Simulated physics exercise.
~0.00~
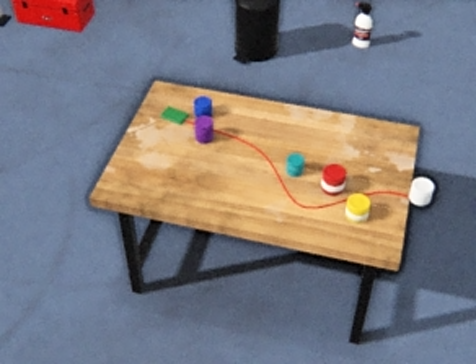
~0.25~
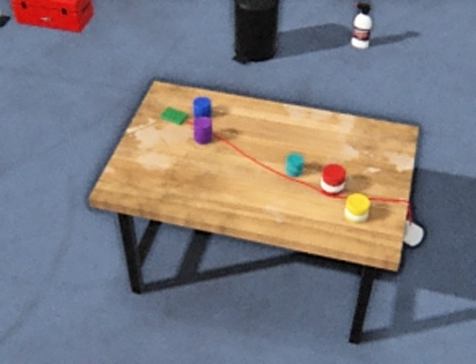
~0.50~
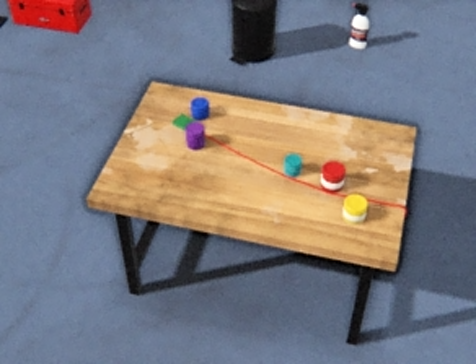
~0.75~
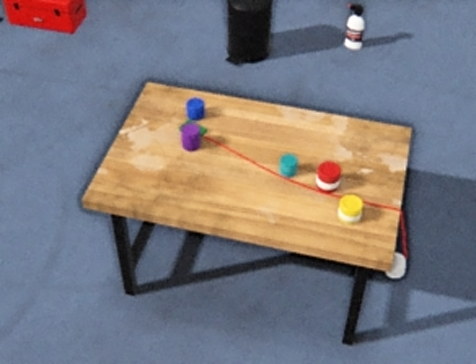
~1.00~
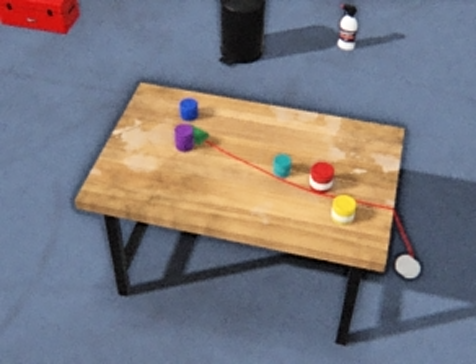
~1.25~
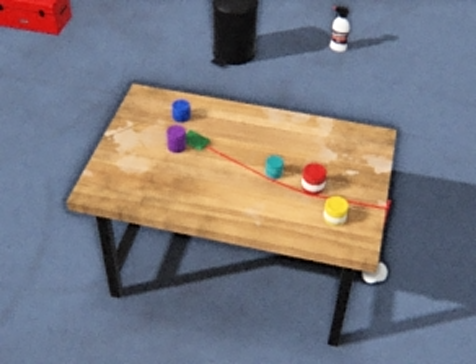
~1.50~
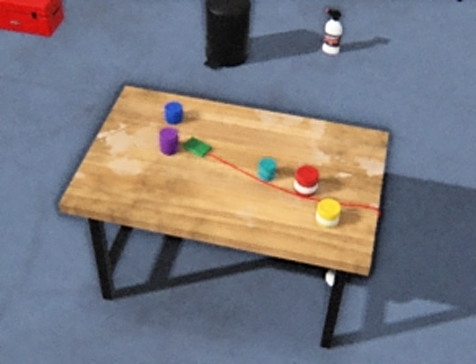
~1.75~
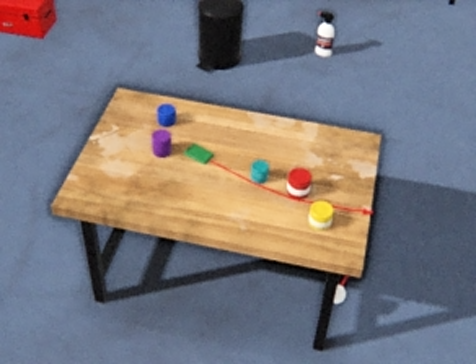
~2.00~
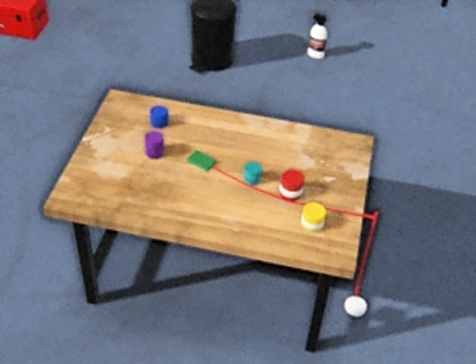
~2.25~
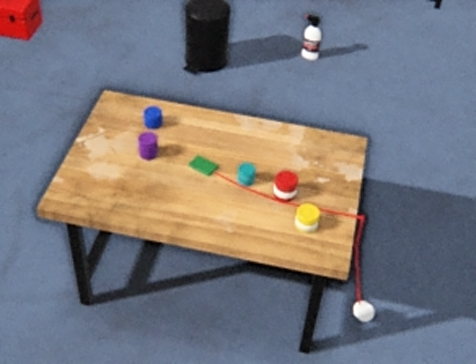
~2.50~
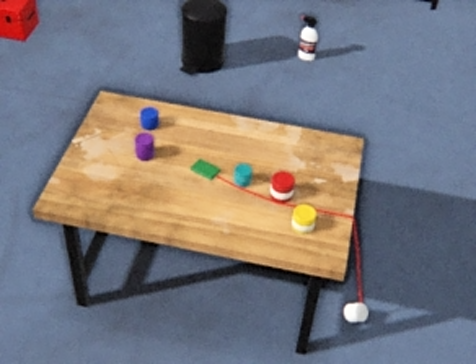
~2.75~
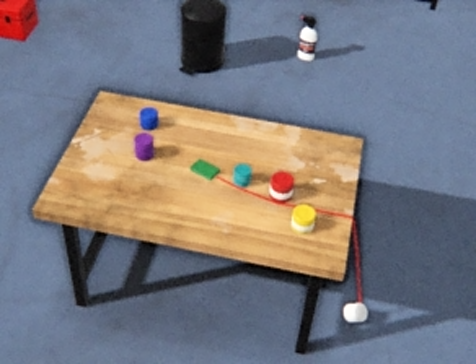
At the start, a white speaker tips off the right edge of a wooden workbench, joined by a thin red cable to a green phone near the blue and purple tubs. The speaker drops and the cable pulls taut, drawing the phone rightward between the two tubs and nudging the purple one slightly toward the front. The speaker swings out of sight, reappears to the right, then swings back beneath the edge as the phone slides on. Finally, the speaker settles low beside the right legs, and the phone stops short of the teal tub, with the teal tub and the red and yellow canisters barely disturbed.
